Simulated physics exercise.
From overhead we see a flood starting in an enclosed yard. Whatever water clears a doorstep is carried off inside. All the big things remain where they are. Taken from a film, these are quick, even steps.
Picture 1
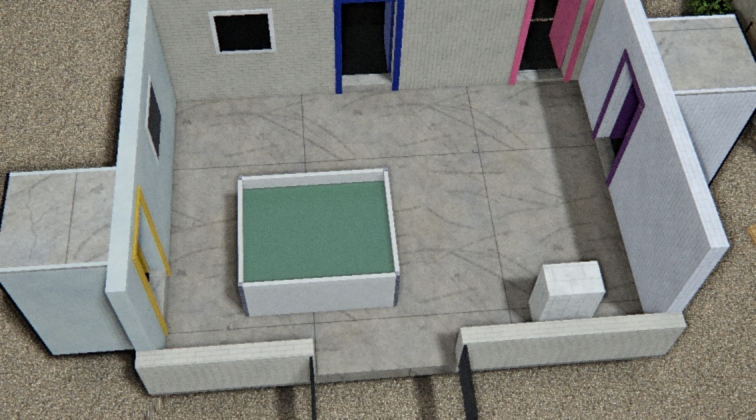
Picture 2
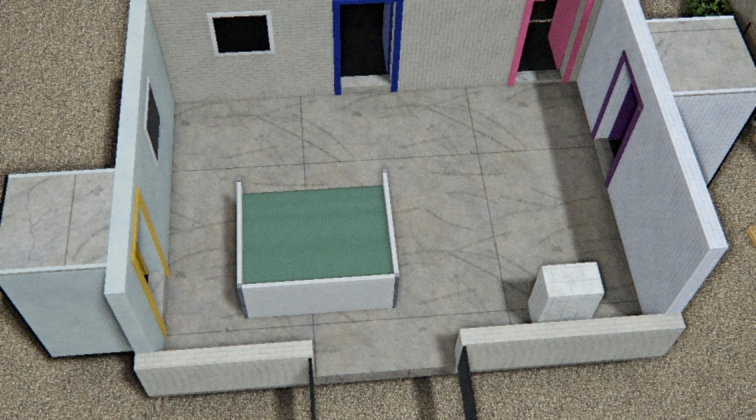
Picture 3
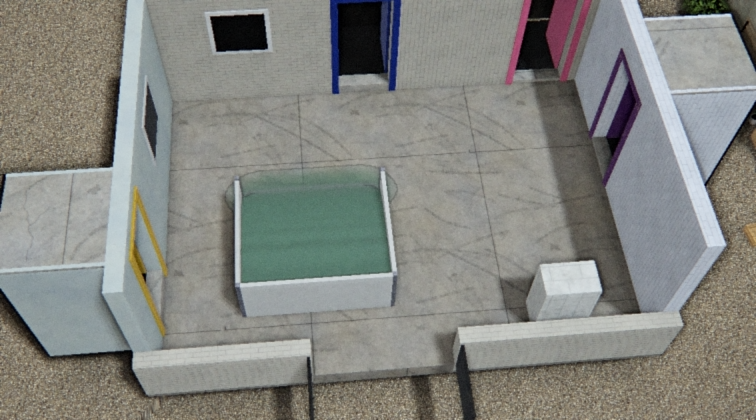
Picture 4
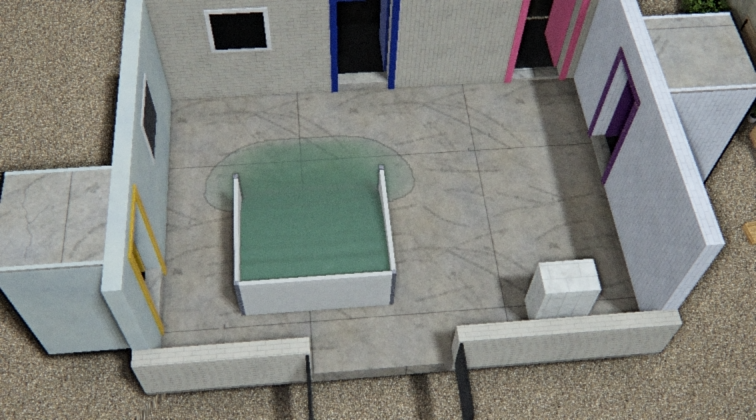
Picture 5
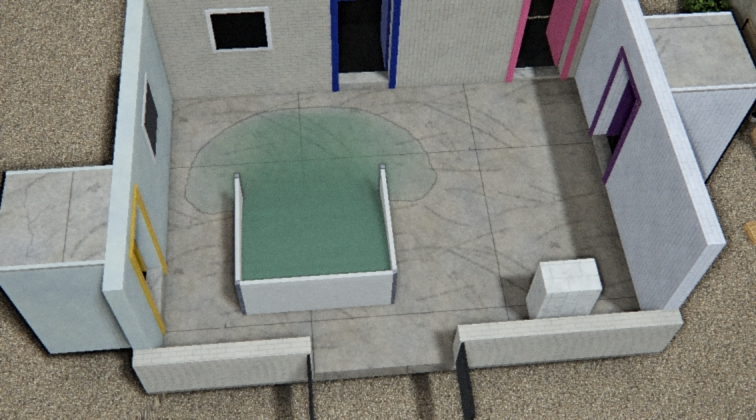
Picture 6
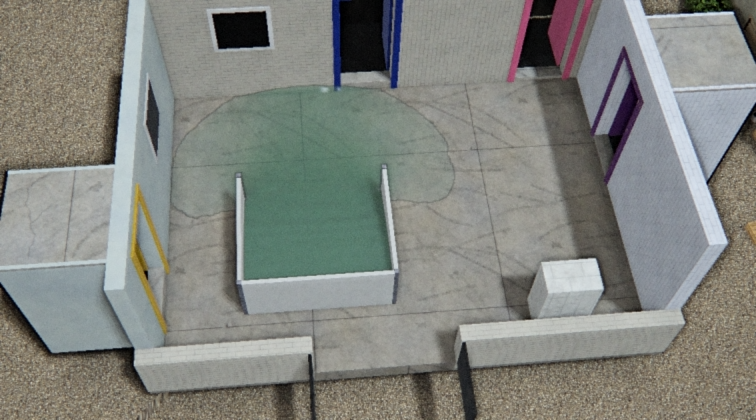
At the start, green water lies still in a white-walled tank inside an enclosed yard with blue, pink, purple and yellow doorways. The tank's far wall disappears, and water pours out through the gap, then fans across the paved floor in a widening, thinning sheet that reaches near the blue doorway.
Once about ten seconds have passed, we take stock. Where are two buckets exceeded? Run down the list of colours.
Most likely the yellow door gets two buckets or less. Most likely the blue door gets too much water. Most likely the purple door gets too much water. Most likely the pink door gets too much water.
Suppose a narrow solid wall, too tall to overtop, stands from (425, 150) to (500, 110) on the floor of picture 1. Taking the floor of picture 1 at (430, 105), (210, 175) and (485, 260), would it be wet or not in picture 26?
Results in order: Swamped / swamped / bone-dry.
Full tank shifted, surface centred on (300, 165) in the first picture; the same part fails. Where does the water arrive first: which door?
It's the door marked blue.
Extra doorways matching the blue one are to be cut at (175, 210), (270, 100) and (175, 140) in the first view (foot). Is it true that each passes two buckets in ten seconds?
The first new doorway comes up short, the second tops it, the third tops it.
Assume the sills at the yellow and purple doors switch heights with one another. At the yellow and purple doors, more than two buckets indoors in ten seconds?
Lab note: Yellow door crosses the line; purple door doesn't reach it.
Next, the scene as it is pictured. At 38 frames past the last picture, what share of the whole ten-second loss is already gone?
Near 55 %.
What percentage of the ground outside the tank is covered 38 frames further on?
Estimate: Some 95 in a hundred.
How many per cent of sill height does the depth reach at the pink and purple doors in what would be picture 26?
170 and 210 %, in that order.
A moment on, water covers 35 % of the floor; the yellow door not reached, the blue door over two buckets in, the purple door not reached, the pink door not reached.
Next, water covers 40 % of the floor; the yellow door not reached, the blue door far over two buckets in, the purple door not reached, the pink door wet at the sill, nothing in.
Then, water covers 65 % of the floor; the yellow door wet at the sill, nothing in, the blue door far over two buckets in, the purple door under two buckets in, the pink door under two buckets in.
Later, water covers 95 % of the floor; the yellow door wet at the sill, nothing in, the blue door far over two buckets in, the purple door over two buckets in, the pink door over two buckets in.
In the end, water covers 100 % of the floor; the yellow door wet at the sill, nothing in, the blue door far over two buckets in, the purple door over two buckets in, the pink door over two buckets in.
